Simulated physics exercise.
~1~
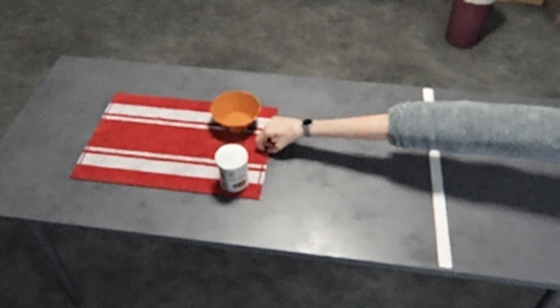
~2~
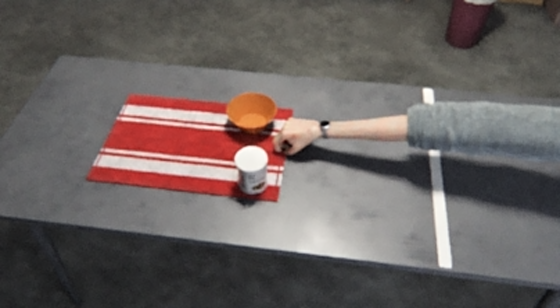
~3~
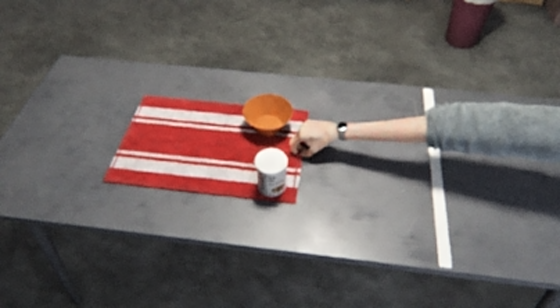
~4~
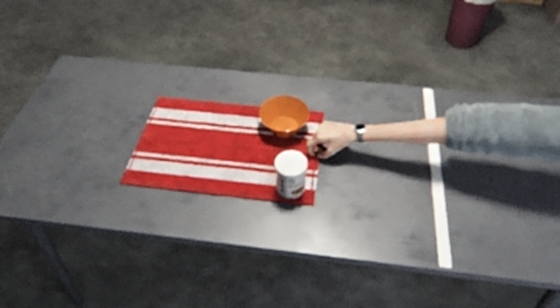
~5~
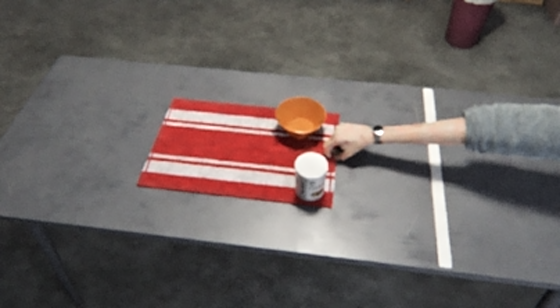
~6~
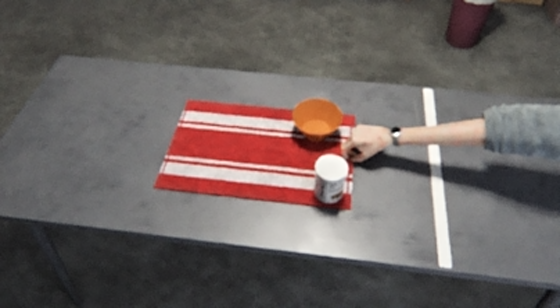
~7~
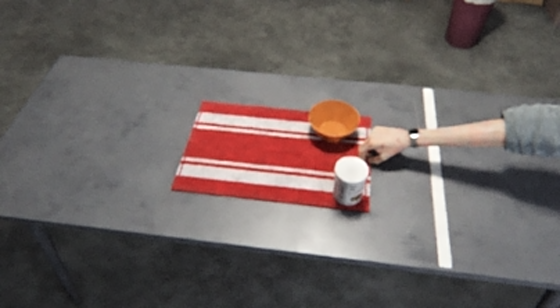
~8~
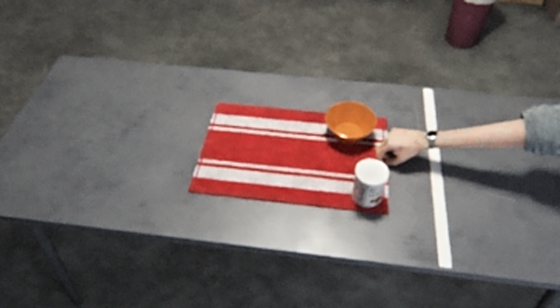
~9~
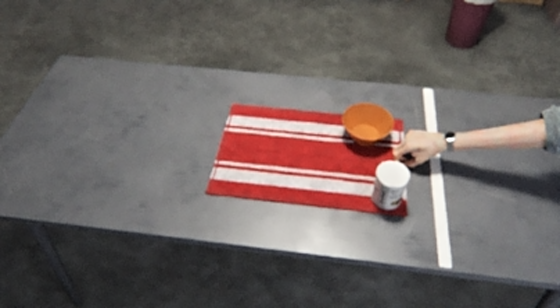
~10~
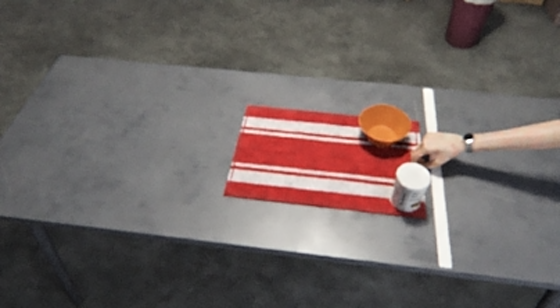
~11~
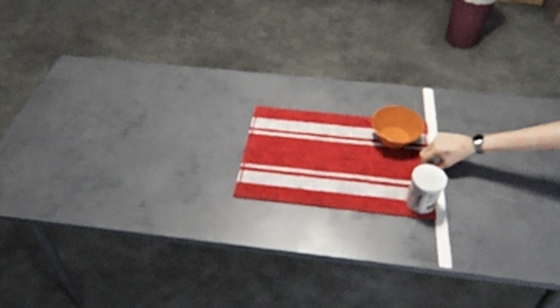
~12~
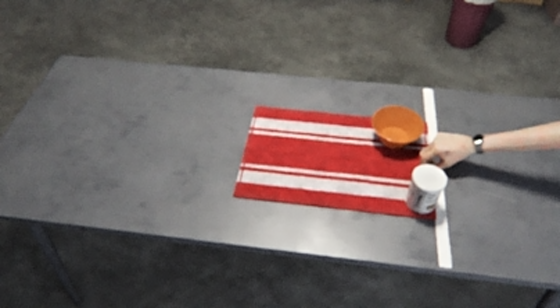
A hand pulls a red striped mat right to the tape, bowl and tin still aboard.
